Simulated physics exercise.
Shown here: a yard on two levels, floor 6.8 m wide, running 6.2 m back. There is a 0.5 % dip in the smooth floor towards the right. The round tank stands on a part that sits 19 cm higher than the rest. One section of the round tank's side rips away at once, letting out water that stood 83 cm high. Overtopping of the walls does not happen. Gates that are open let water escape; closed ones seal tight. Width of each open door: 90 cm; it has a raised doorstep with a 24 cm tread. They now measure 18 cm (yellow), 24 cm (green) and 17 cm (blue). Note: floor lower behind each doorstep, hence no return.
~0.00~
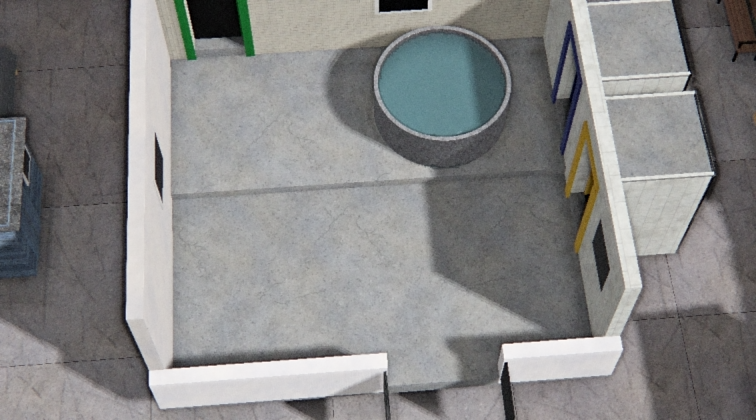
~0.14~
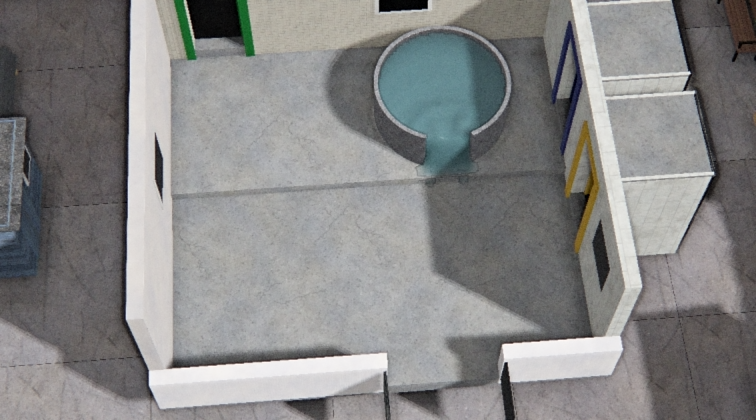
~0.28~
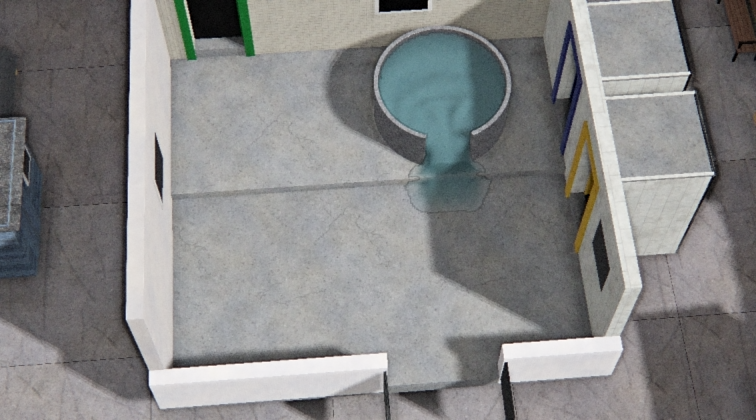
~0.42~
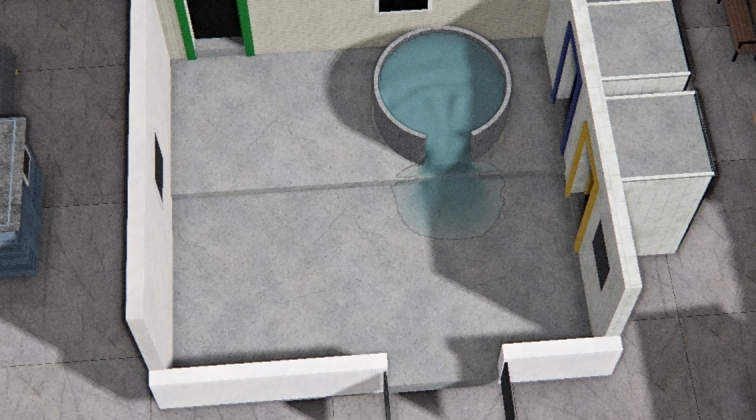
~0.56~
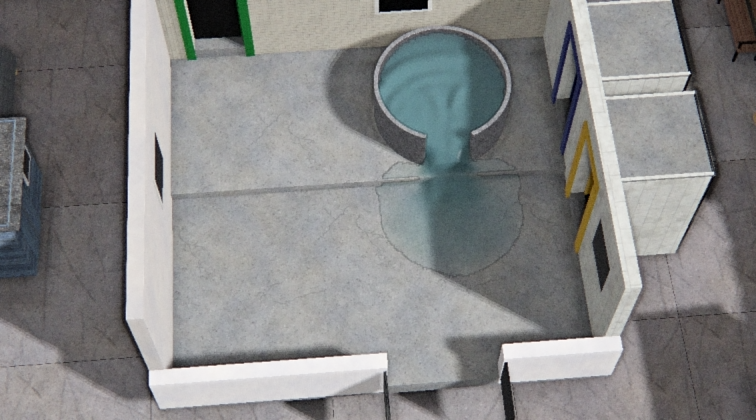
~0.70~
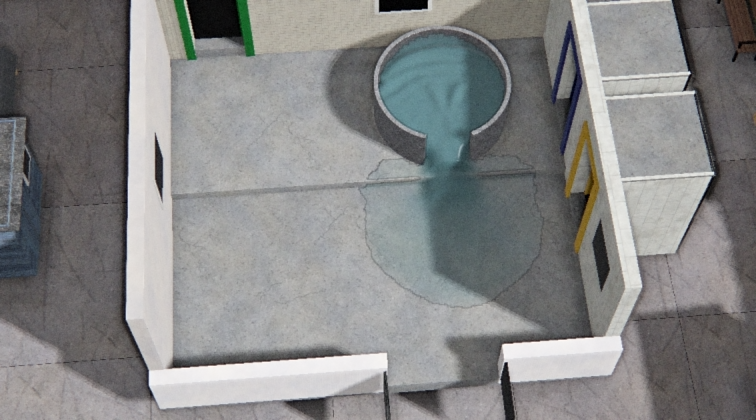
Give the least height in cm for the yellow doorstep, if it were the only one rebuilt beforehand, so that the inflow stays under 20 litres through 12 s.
It needs to be at least 7.5 cm or so.
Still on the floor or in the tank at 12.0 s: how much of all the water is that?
Around 50 percent is still there.
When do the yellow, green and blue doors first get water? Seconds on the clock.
Arrival: Yellow 1.0 s, green not in the 12 s, blue not within the 12 s.
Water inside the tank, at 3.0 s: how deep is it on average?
Roughly 40 cm.
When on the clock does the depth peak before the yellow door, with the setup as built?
Crest at t of about 9.5 s.
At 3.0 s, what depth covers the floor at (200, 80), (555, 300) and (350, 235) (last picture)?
Close to 0, 19 and 1 cm deep.
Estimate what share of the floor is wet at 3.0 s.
Roughly 45 percent of the floor.
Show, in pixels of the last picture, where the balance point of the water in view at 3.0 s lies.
My guess is close to (442, 194).
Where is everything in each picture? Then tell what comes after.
The round tank at (442, 84) is whole and still, 83 cm deep; the yellow door at (581, 193) is dry, in the first picture.
Water pours out at (447, 154) and has run 0.3 m, to (472, 173); about 17 cm deep outside, 83 cm at the back, in the second picture.
The gap is at (447, 156), the front 0.8 m out at (475, 206); the back of the round tank holds 83 cm, in the third picture.
The gap is at (447, 157), the front 1.3 m out at (482, 231); the back of the round tank holds 83 cm, in the fourth picture.
Water pours out at (447, 156) and has run 1.9 m, to (476, 266); about 6 cm deep outside, 80 cm at the back, in the fifth picture.
The gap is at (447, 156), the front 2.5 m out at (480, 299); the back of the round tank holds 71 cm; 0.7 m in a straight line remain to the yellow door at (581, 193), in the sixth picture.
After 1.4 s water covers 35 % of the floor, deepest (34 cm) near (445, 175); 4 cm at the yellow door, 0 litres in over its 18 cm doorstep.
After 3.0 s water covers 45 % of the floor, deepest (26 cm) near (524, 299); 4 cm at the yellow door, 0 litres in over its 18 cm doorstep.
After 12.0 s water covers 60 % of the floor, deepest (10 cm) near (459, 216); 7 cm at the yellow door, 0 litres in over its 18 cm doorstep.
At the yellow door as built, the water arrived by 1.1 s and peaked near 10 cm at 9.6 s.
With a doorstep of 6 cm, 34 litres would have come in within the 12 s; with 8.5 cm, 11 litres. So under 20 litres takes about 7.5 cm.
